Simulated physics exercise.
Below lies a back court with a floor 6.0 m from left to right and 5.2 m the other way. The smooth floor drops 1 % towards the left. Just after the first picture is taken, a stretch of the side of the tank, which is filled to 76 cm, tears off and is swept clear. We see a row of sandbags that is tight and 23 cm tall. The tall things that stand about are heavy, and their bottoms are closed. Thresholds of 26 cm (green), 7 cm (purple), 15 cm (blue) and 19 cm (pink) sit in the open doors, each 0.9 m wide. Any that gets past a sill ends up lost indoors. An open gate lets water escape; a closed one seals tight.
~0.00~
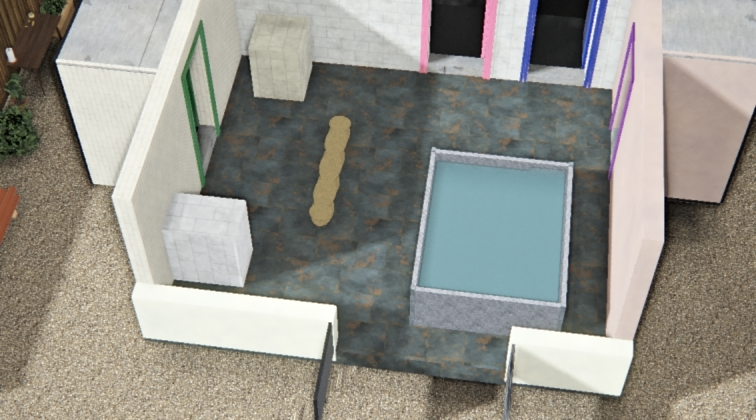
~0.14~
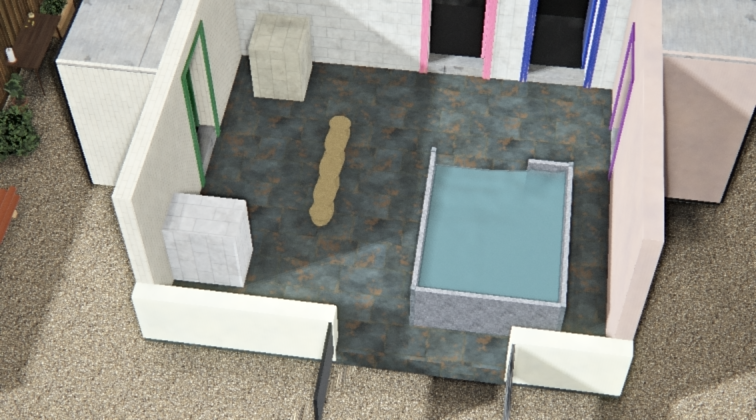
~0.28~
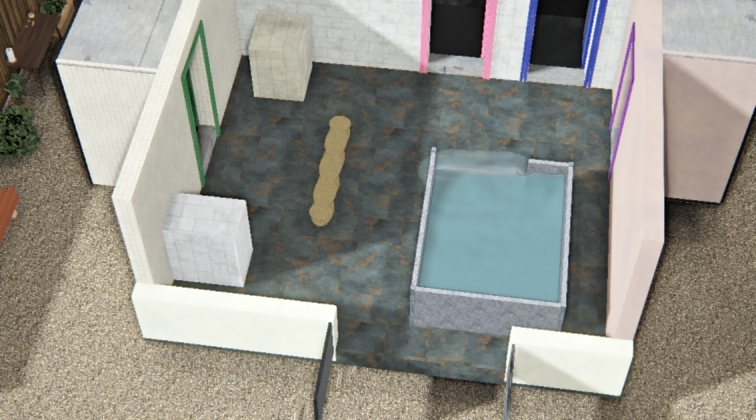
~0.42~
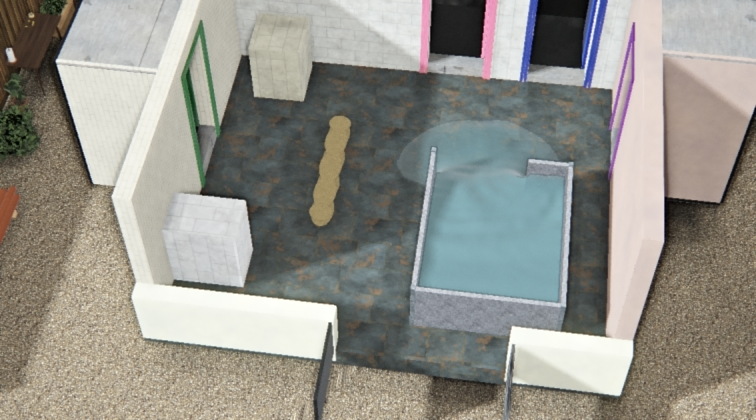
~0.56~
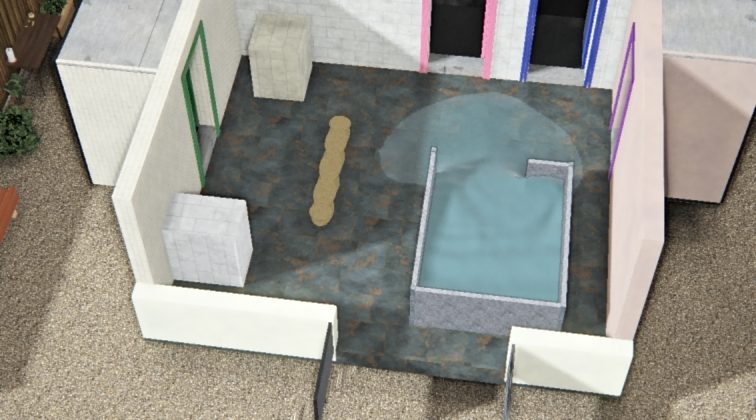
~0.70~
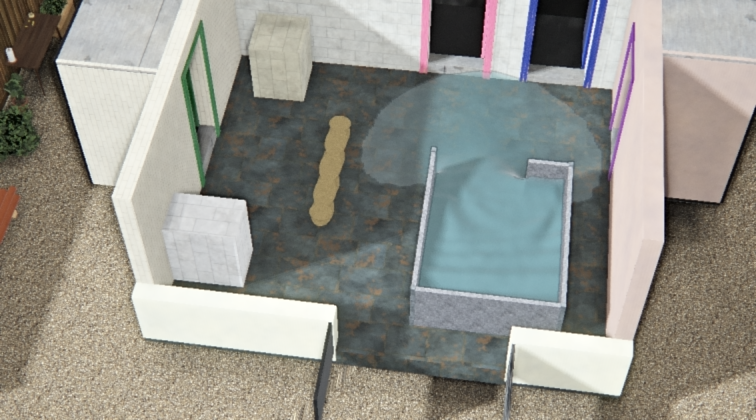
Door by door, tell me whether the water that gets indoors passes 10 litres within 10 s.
Here is the picture: At the green door it stays within 10 litres; at the purple door it goes past 10 litres; at the blue door it goes past 10 litres; at the pink door it goes past 10 litres.
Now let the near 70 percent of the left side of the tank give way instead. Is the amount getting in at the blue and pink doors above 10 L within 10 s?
At the blue door the limit is not exceeded; at the pink door it is not exceeded.
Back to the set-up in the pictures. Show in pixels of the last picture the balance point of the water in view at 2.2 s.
(473, 185).
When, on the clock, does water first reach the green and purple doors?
Arrival: Green 3.0 s, purple 0.8 s.
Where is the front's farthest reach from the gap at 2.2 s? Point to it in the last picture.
Roughly at pixel (241, 59).
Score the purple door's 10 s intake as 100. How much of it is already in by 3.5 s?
Around 20 percent.
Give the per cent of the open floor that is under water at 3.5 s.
65 %.
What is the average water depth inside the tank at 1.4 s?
About 49 cm.
After 1.4 s water covers 35 % of the floor and is deepest (42 cm) near (494, 82); green door not reached, purple door 5 cm at the sill, 0 L in, blue door 28 cm at the sill, 17 L in, pink door 40 cm at the sill, 62 L in.
After 2.2 s water covers 35 % of the floor and is deepest (47 cm) near (315, 74); green door not reached, purple door 9 cm at the sill, 0 L in, blue door 32 cm at the sill, 73 L in, pink door 39 cm at the sill, 159 L in.
After 3.5 s water covers 65 % of the floor and is deepest (32 cm) near (315, 74); green door 2 cm at the sill, 0 L in, purple door 10 cm at the sill, 6 L in, blue door 23 cm at the sill, 149 L in, pink door 25 cm at the sill, 243 L in.
After 6.0 s water covers 95 % of the floor and is deepest (23 cm) near (315, 74); green door 12 cm at the sill, 0 L in, purple door 10 cm at the sill, 20 L in, blue door 14 cm at the sill, 169 L in, pink door 18 cm at the sill, 256 L in.
After 10.0 s water covers 95 % of the floor and is deepest (15 cm) near (315, 74); green door 11 cm at the sill, 0 L in, purple door 5 cm at the sill, 27 L in, blue door 8 cm at the sill, 169 L in, pink door 11 cm at the sill, 256 L in.
